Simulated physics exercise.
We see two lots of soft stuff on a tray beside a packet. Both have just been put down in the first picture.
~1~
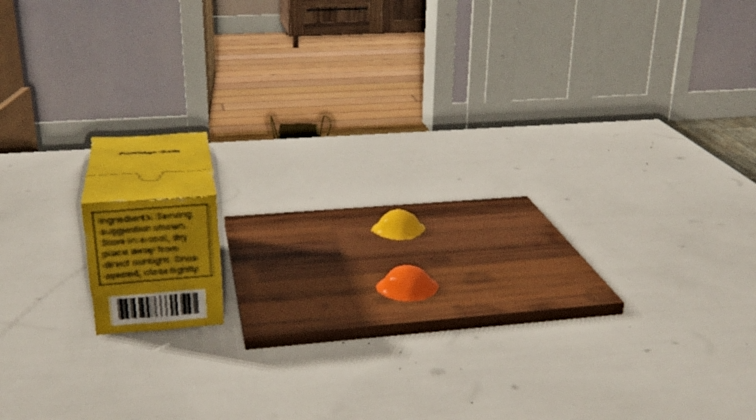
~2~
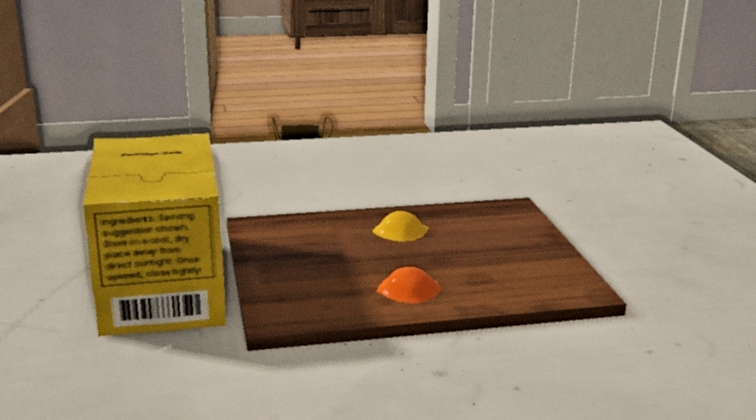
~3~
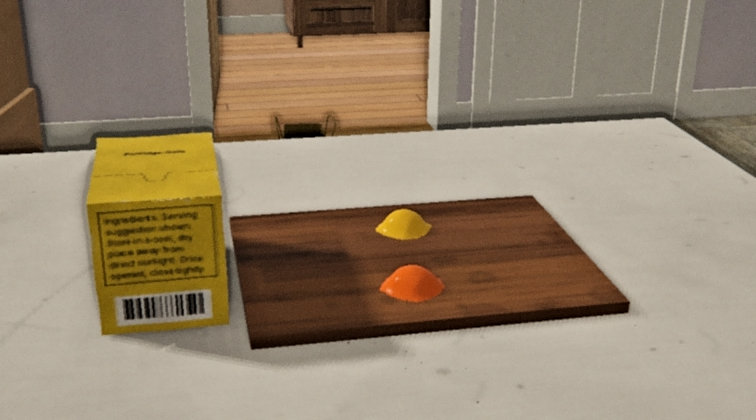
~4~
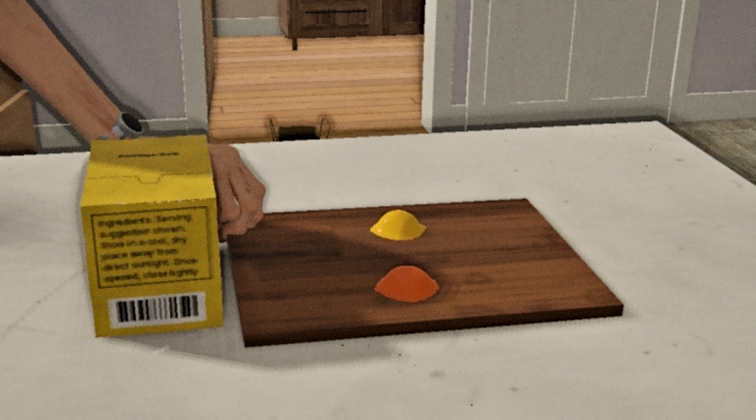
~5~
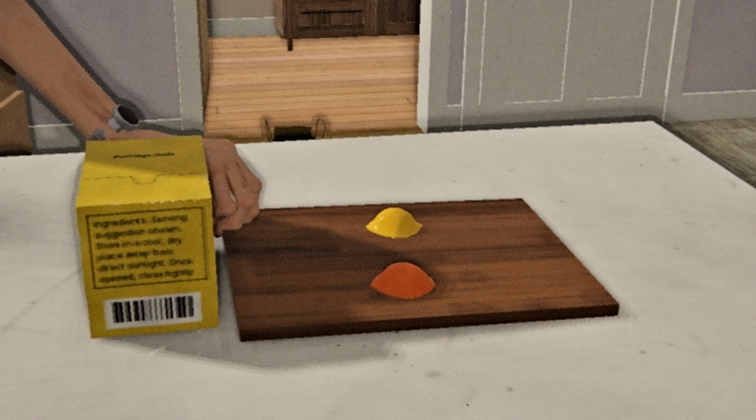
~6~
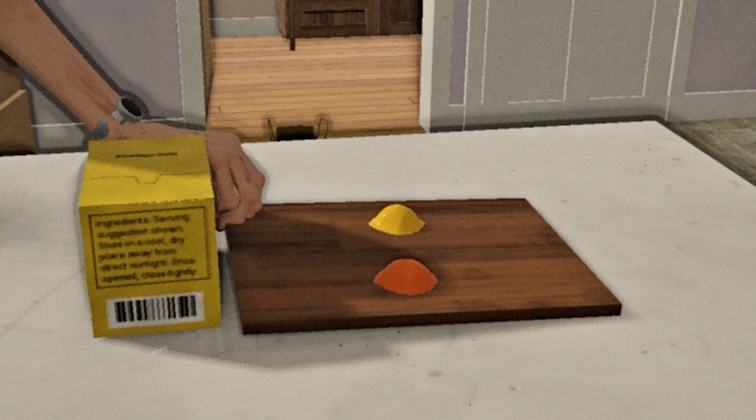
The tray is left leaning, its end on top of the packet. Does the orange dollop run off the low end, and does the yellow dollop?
The orange dollop stays on; the yellow dollop stays on.
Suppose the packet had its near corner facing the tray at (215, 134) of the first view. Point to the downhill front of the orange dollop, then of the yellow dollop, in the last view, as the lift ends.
About (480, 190) and (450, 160).
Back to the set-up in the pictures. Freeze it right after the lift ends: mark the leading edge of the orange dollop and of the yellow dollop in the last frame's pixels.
About (451, 221) and (436, 178).
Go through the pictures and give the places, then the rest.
The tray lies flat; orange dollop (408, 277) a tall heap; yellow dollop (399, 220) a tall heap; packet (155, 267), in the first picture.
They settle; orange dollop (410, 279) a tall heap; yellow dollop (401, 221) a tall heap, in the second picture.
At rest; orange dollop (413, 277) a tall heap; yellow dollop (404, 219) a tall heap, in the third picture.
A hand takes the end; orange dollop (407, 278) a tall heap; yellow dollop (399, 220) a tall heap, in the fourth picture.
The end is rising; orange dollop (404, 274) a tall heap; yellow dollop (395, 217) a tall heap, in the fifth picture.
The tray slopes by about 3°; orange dollop (407, 270) a tall heap; yellow dollop (398, 214) a tall heap; packet (152, 270), in the sixth picture.
Next, slope about 23°; the orange dollop has not moved; the yellow dollop has not moved.
After that, the orange dollop has not moved; the yellow dollop has not moved.
Finally, slope about 23°; the orange dollop has not moved; the yellow dollop has not moved.
